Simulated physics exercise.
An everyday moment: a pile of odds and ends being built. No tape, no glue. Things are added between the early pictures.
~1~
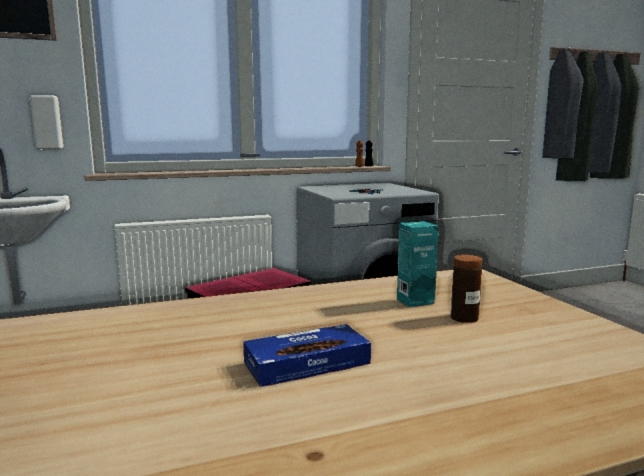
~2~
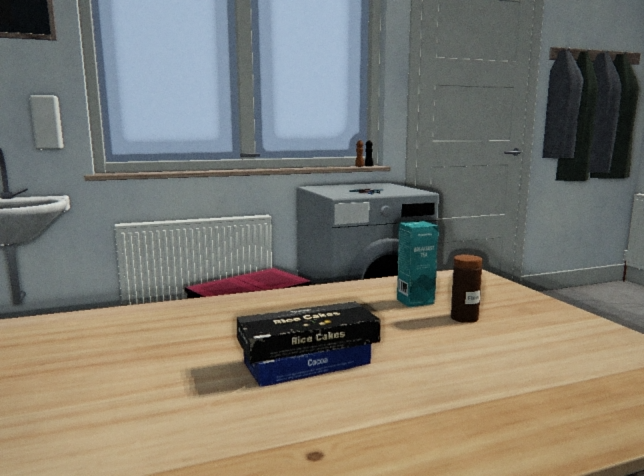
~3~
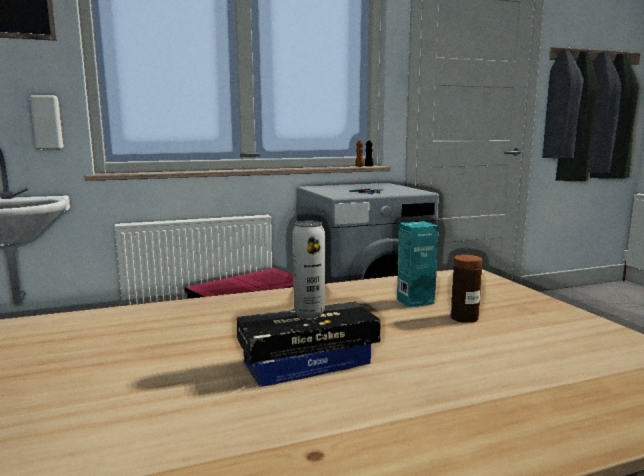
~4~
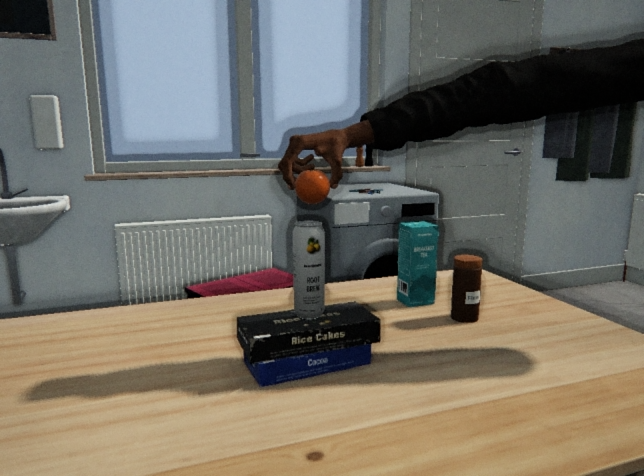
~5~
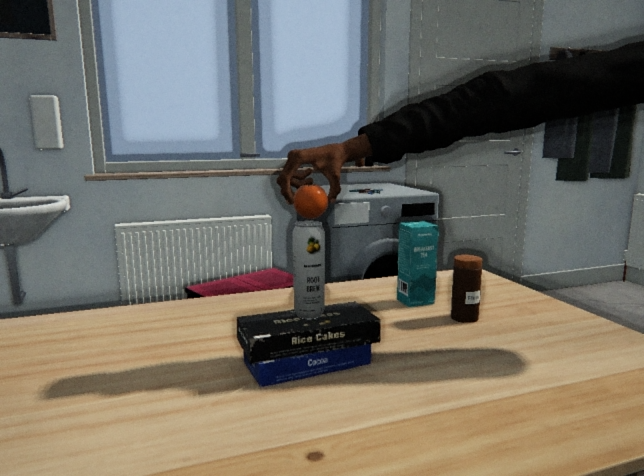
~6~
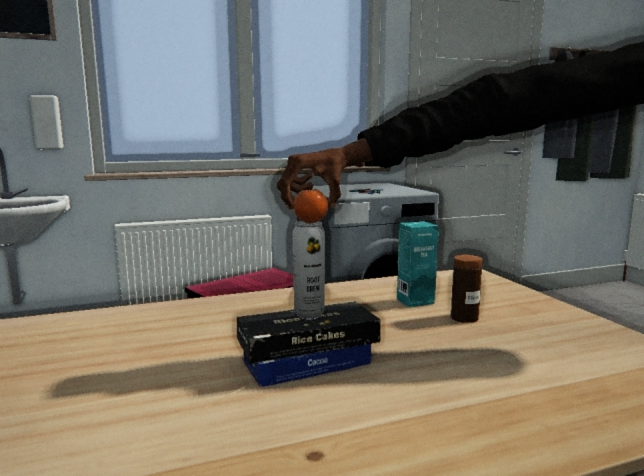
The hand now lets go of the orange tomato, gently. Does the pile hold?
In the end the pile stays up.
Then, 0.60 s on from there, no change.
Then, 1.40 s on from there, orange tomato resting near (311, 206).
In the end, all 6 unmoved. At the end, from the last picture's camera, orange tomato near (310, 206). The pile holds.
